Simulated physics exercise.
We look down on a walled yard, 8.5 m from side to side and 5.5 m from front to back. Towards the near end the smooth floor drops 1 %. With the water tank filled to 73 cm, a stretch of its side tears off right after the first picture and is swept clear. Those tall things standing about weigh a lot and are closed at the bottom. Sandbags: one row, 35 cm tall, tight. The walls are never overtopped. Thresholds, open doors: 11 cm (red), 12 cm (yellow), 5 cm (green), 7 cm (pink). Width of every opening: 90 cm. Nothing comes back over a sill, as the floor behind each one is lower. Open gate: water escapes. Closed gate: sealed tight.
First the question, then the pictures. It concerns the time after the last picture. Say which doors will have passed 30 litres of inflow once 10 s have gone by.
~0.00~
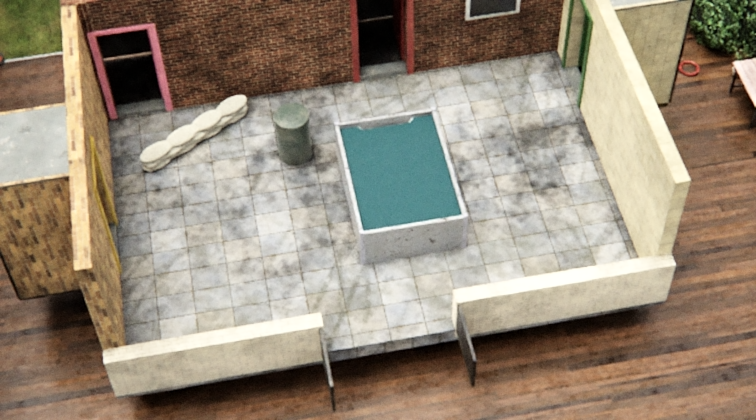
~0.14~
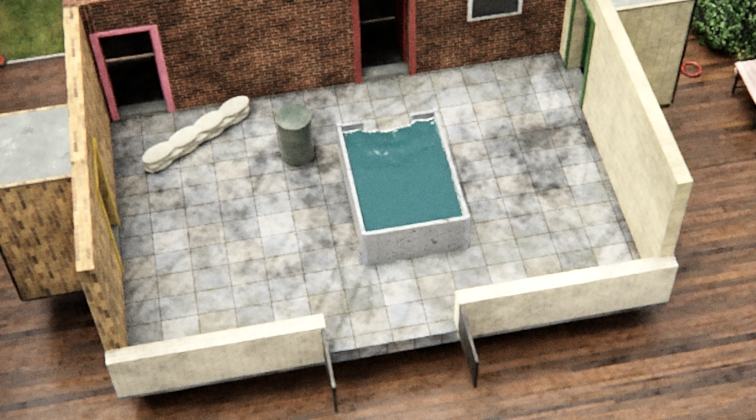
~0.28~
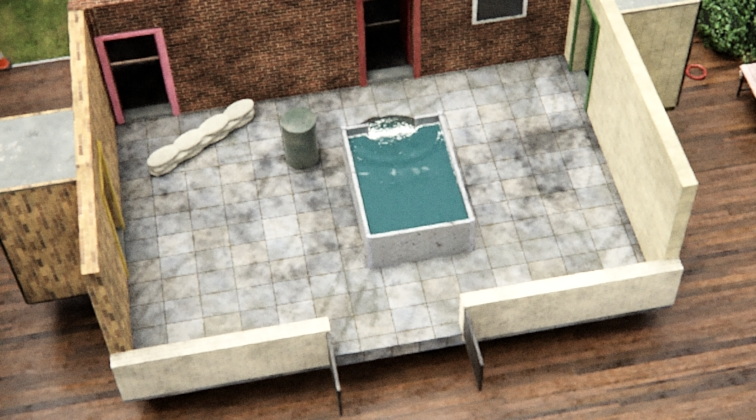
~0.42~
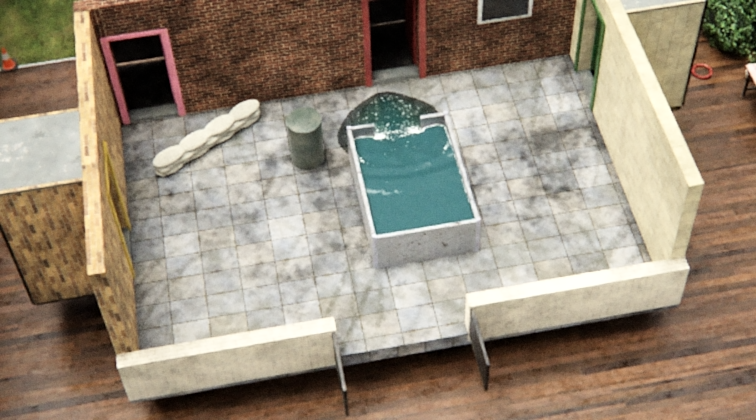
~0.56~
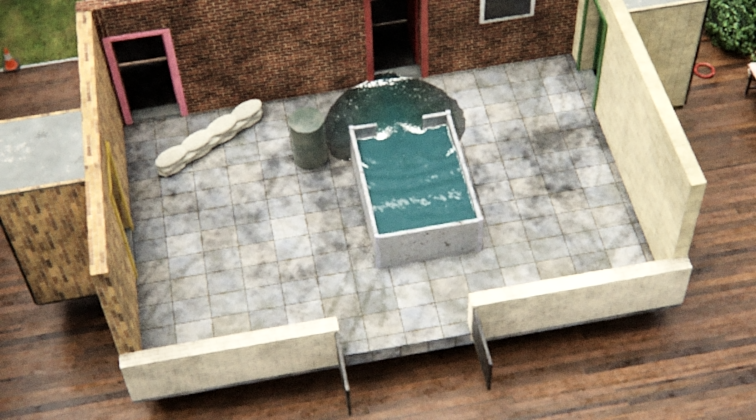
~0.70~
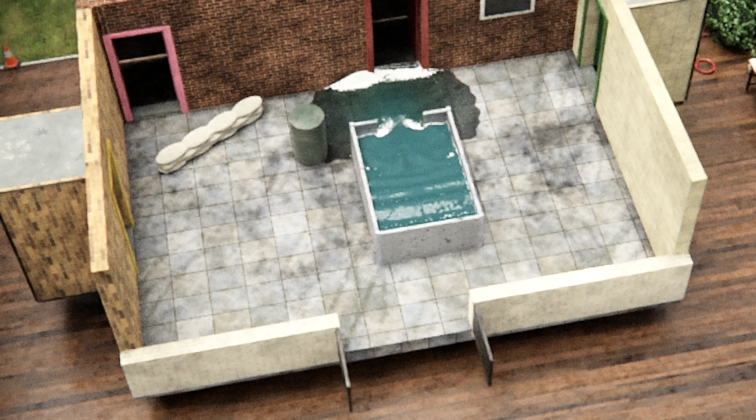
My guess is the red door lets through more than the limit, my guess is the yellow door lets through less than the limit, my guess is the green door lets through more than the limit, my guess is the pink door lets through less than the limit.
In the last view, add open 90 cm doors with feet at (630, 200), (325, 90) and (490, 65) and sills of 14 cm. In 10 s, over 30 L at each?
In sequence the answers are less than that, more than that and less than that.
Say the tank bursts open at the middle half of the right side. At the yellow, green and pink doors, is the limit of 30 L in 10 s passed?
Then: Yellow not over, green over, pink under.
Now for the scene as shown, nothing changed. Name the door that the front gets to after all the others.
The answer is the yellow door.
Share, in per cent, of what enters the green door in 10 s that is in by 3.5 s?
I'd put it at about 25 per cent by that point.
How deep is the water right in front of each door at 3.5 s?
Red 22 cm, yellow 1 cm, green 14 cm, pink 2 cm.
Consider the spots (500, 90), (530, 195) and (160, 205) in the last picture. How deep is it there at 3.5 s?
5, 0, 2 cm.
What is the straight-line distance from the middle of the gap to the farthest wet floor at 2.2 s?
Around 5.2 metres.
After 1.4 s water covers 15 % of the floor and is deepest (34 cm) near (400, 138); red door 26 cm at the sill, 112 L in, yellow door not reached, green door not reached, pink door not reached.
After 2.2 s water covers 25 % of the floor and is deepest (34 cm) near (262, 108); red door 33 cm at the sill, 254 L in, yellow door not reached, green door 8 cm at the sill, 1 L in, pink door 2 cm at the sill, 0 L in.
After 3.5 s water covers 45 % of the floor and is deepest (22 cm) near (262, 108); red door 22 cm at the sill, 382 L in, yellow door not reached, green door 14 cm at the sill, 44 L in, pink door 2 cm at the sill, 0 L in.
After 6.0 s water covers 65 % of the floor and is deepest (16 cm) near (262, 108); red door 15 cm at the sill, 476 L in, yellow door 6 cm at the sill, 0 L in, green door 12 cm at the sill, 114 L in, pink door 4 cm at the sill, 0 L in.
After 10.0 s water covers 85 % of the floor and is deepest (10 cm) near (192, 366); red door 9 cm at the sill, 491 L in, yellow door 5 cm at the sill, 0 L in, green door 8 cm at the sill, 160 L in, pink door 3 cm at the sill, 0 L in.
